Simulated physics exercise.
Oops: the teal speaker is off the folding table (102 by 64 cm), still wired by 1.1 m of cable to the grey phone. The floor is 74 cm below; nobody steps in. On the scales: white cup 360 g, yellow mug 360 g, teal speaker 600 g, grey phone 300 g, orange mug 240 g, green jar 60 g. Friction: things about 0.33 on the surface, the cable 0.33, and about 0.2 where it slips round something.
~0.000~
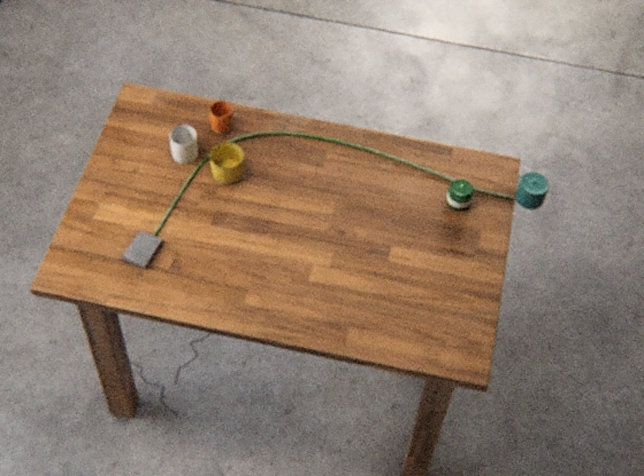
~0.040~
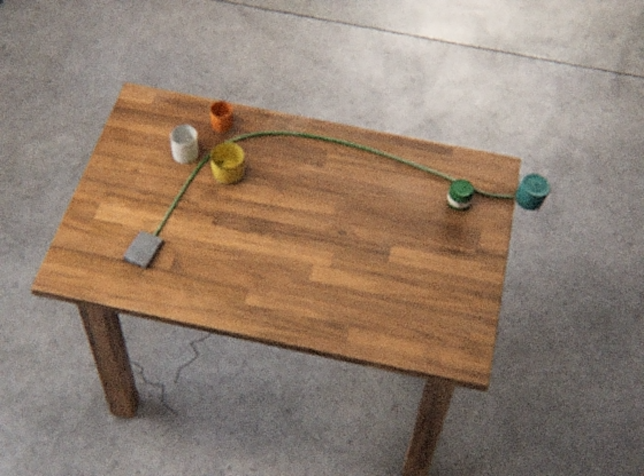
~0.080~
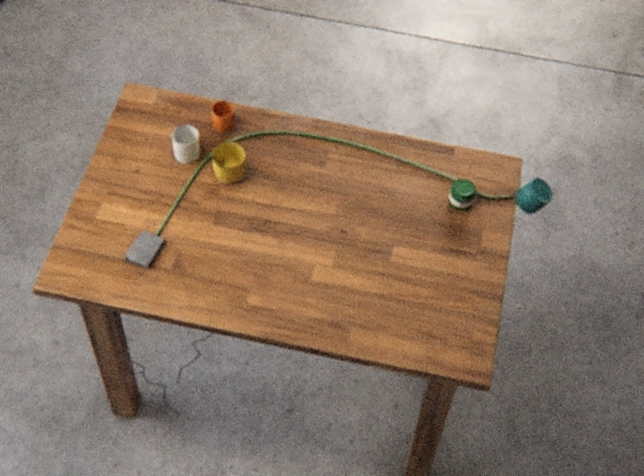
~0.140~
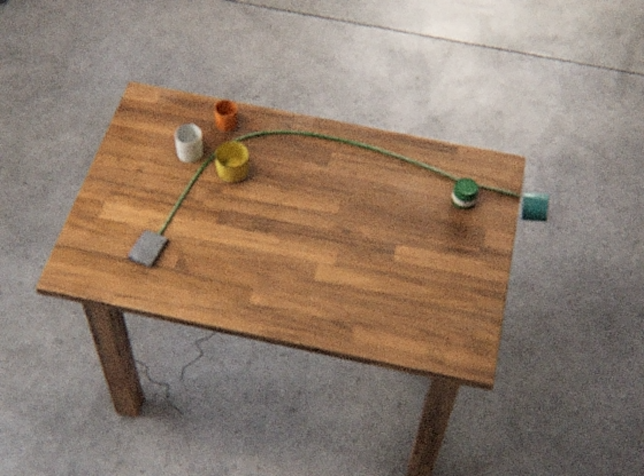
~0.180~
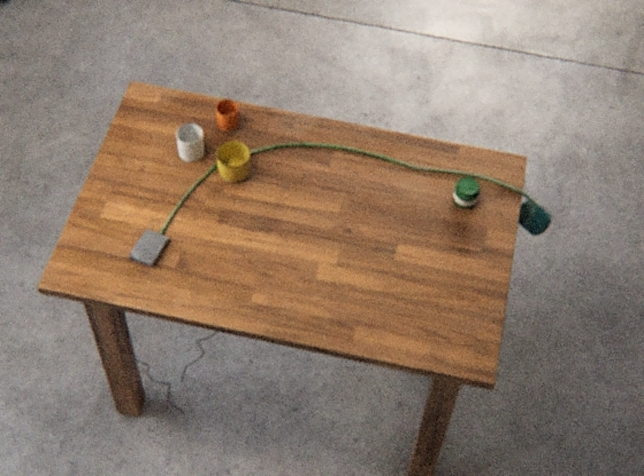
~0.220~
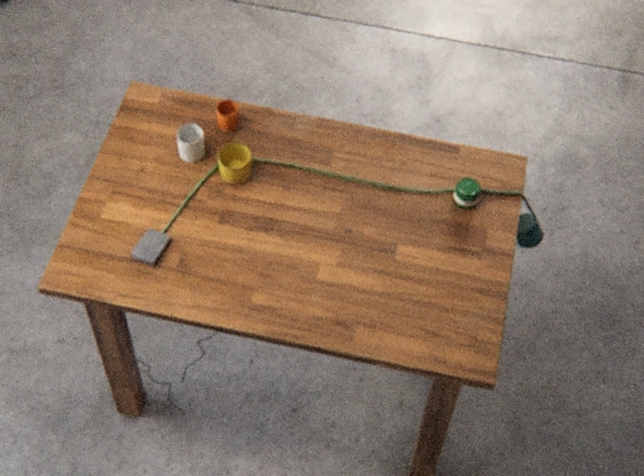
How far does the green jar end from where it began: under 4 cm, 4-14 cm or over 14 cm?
Result: Green jar moves a moderate way.
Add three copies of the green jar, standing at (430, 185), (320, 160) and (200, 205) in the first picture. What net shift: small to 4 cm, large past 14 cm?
In turn: Middling, large, middling.
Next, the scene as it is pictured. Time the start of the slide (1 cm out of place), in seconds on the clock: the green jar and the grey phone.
About: Green jar 0.26 s, grey phone 0.24 s.
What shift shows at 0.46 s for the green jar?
About: Green jar 4 cm.
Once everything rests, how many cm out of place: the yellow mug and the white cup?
Yellow mug 20 cm, white cup 0 cm.
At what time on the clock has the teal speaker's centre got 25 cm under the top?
About: 0.36 s.
After 0.5 s, the cable's tail end at (218, 203); green jar 4 cm off its start, yellow mug 16 cm off its start, grey phone 16 cm off its start.
After 0.7 s, the cable's tail end at (355, 185); green jar 7 cm off its start, grey phone 48 cm off its start, yellow mug 20 cm off its start.
After 1.0 s, the cable's tail end at (428, 172); green jar 7 cm off its start at (477, 209), grey phone 65 cm off its start at (411, 167), yellow mug 20 cm off its start at (276, 212).
After 1.2 s, the cable's tail end at (435, 170); green jar 7 cm off its start, grey phone 67 cm off its start, yellow mug 20 cm off its start.
After 2.4 s, the cable's tail end at (435, 170); green jar 7 cm off its start at (477, 209), grey phone 67 cm off its start at (418, 166), yellow mug 20 cm off its start at (276, 212), teal speaker over the edge.
